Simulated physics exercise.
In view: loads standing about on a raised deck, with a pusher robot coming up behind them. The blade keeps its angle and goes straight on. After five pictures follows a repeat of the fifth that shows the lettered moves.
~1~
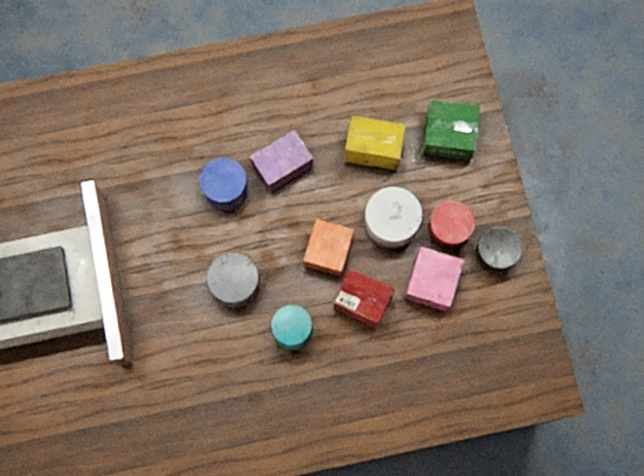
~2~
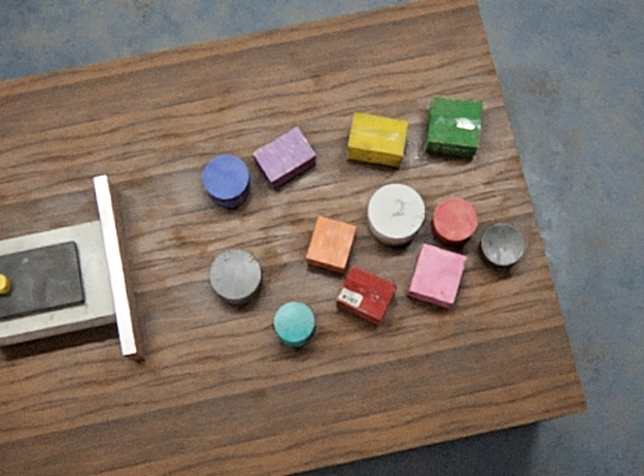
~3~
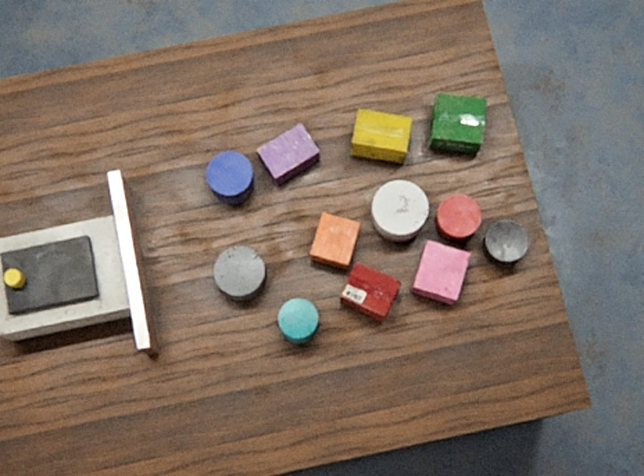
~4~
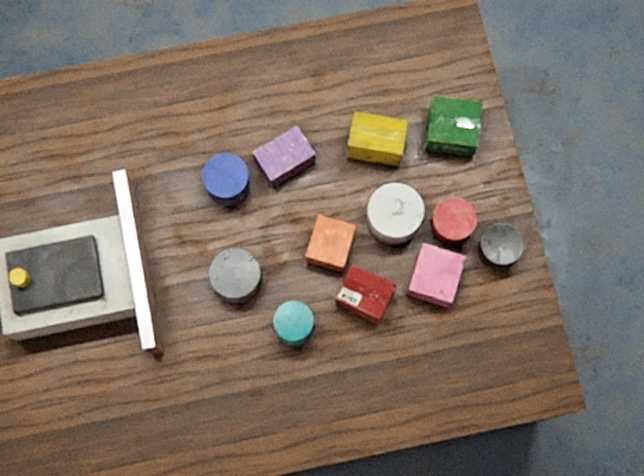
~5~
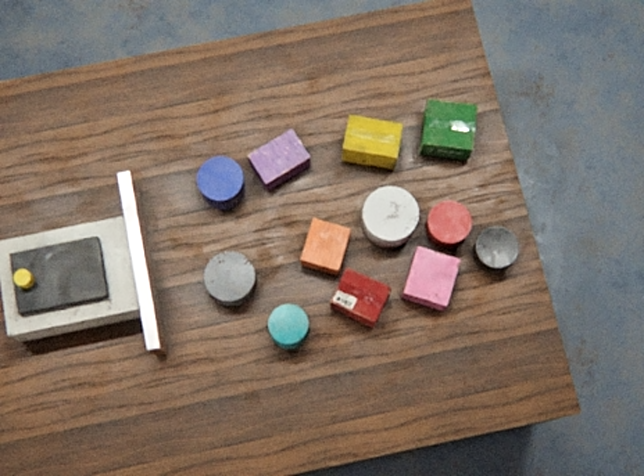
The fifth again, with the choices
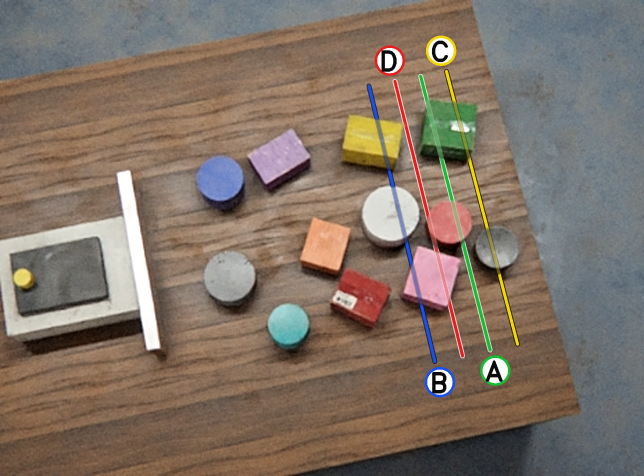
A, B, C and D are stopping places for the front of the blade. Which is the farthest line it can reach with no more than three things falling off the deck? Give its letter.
Up to line A.
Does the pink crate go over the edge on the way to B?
No.
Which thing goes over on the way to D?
The black pail.
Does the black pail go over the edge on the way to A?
By then, yes.
On the marked copy, A at (454, 208); B at (401, 219); C at (481, 203); D at (428, 214).
Taking A. A third of the way, robot (182, 250); turquoise canister (299, 326); purple crate (312, 148).
Two thirds of the way, robot (298, 227); green box (462, 129); pink crate (454, 280).
When it is over, robot (386, 209); black pail over the edge; red pail (527, 223); one fallen.
As for the rest, B is within the limit but short; C drops four; D is within the limit but short.
